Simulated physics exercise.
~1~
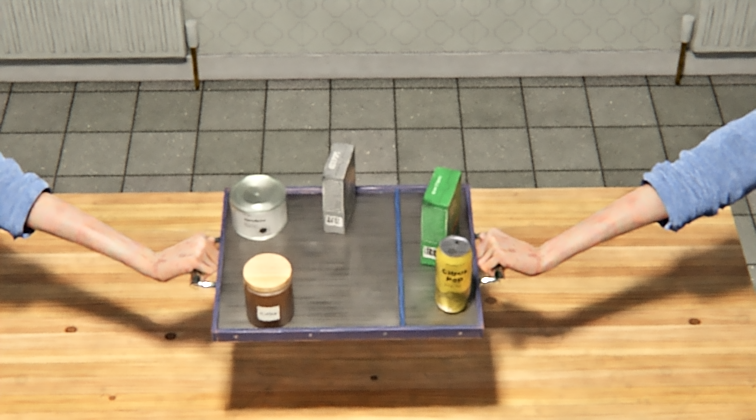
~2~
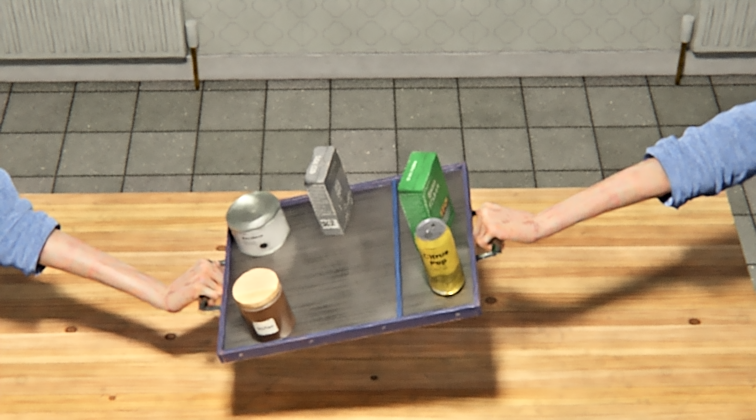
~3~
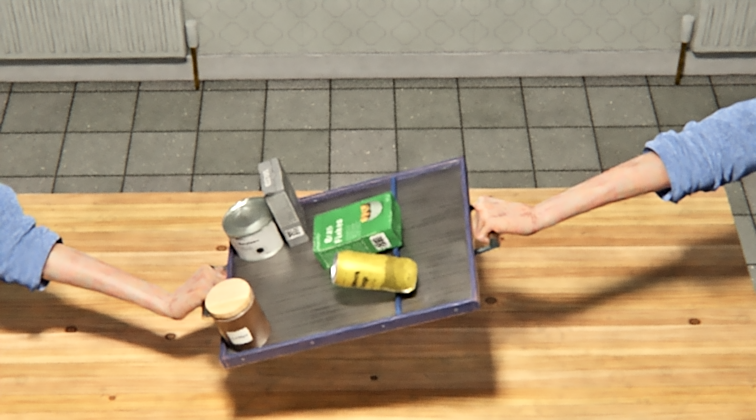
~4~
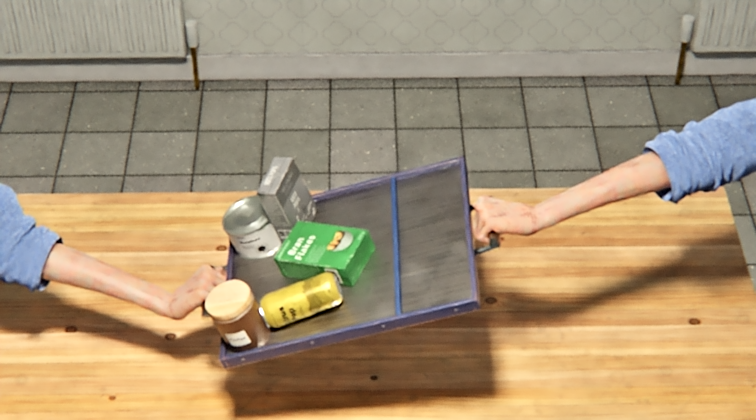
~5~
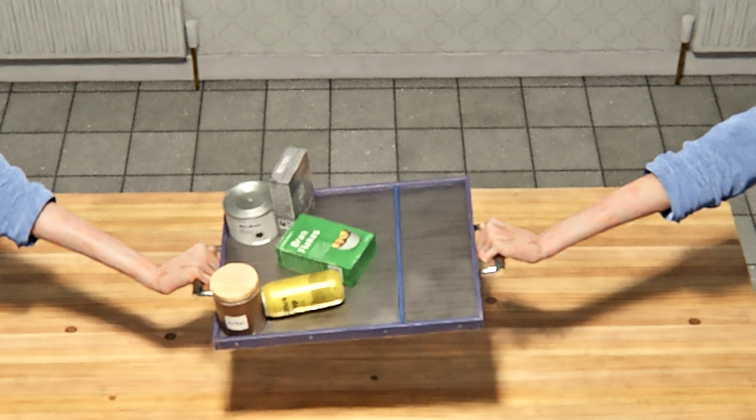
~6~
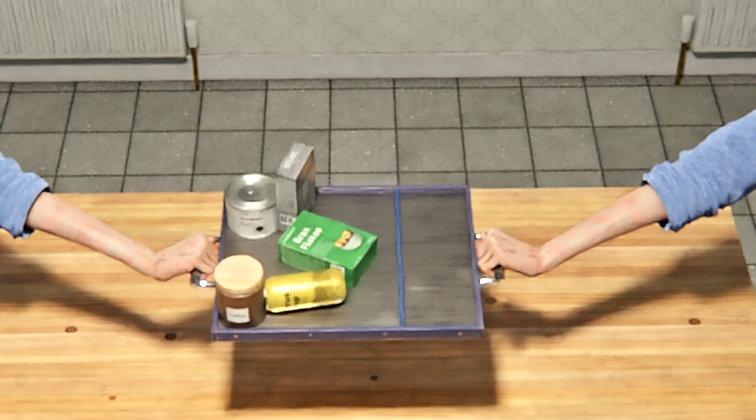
Yellow can and green packet toppling and sliding left as two hands tilt a serving tray left side down, then level it.
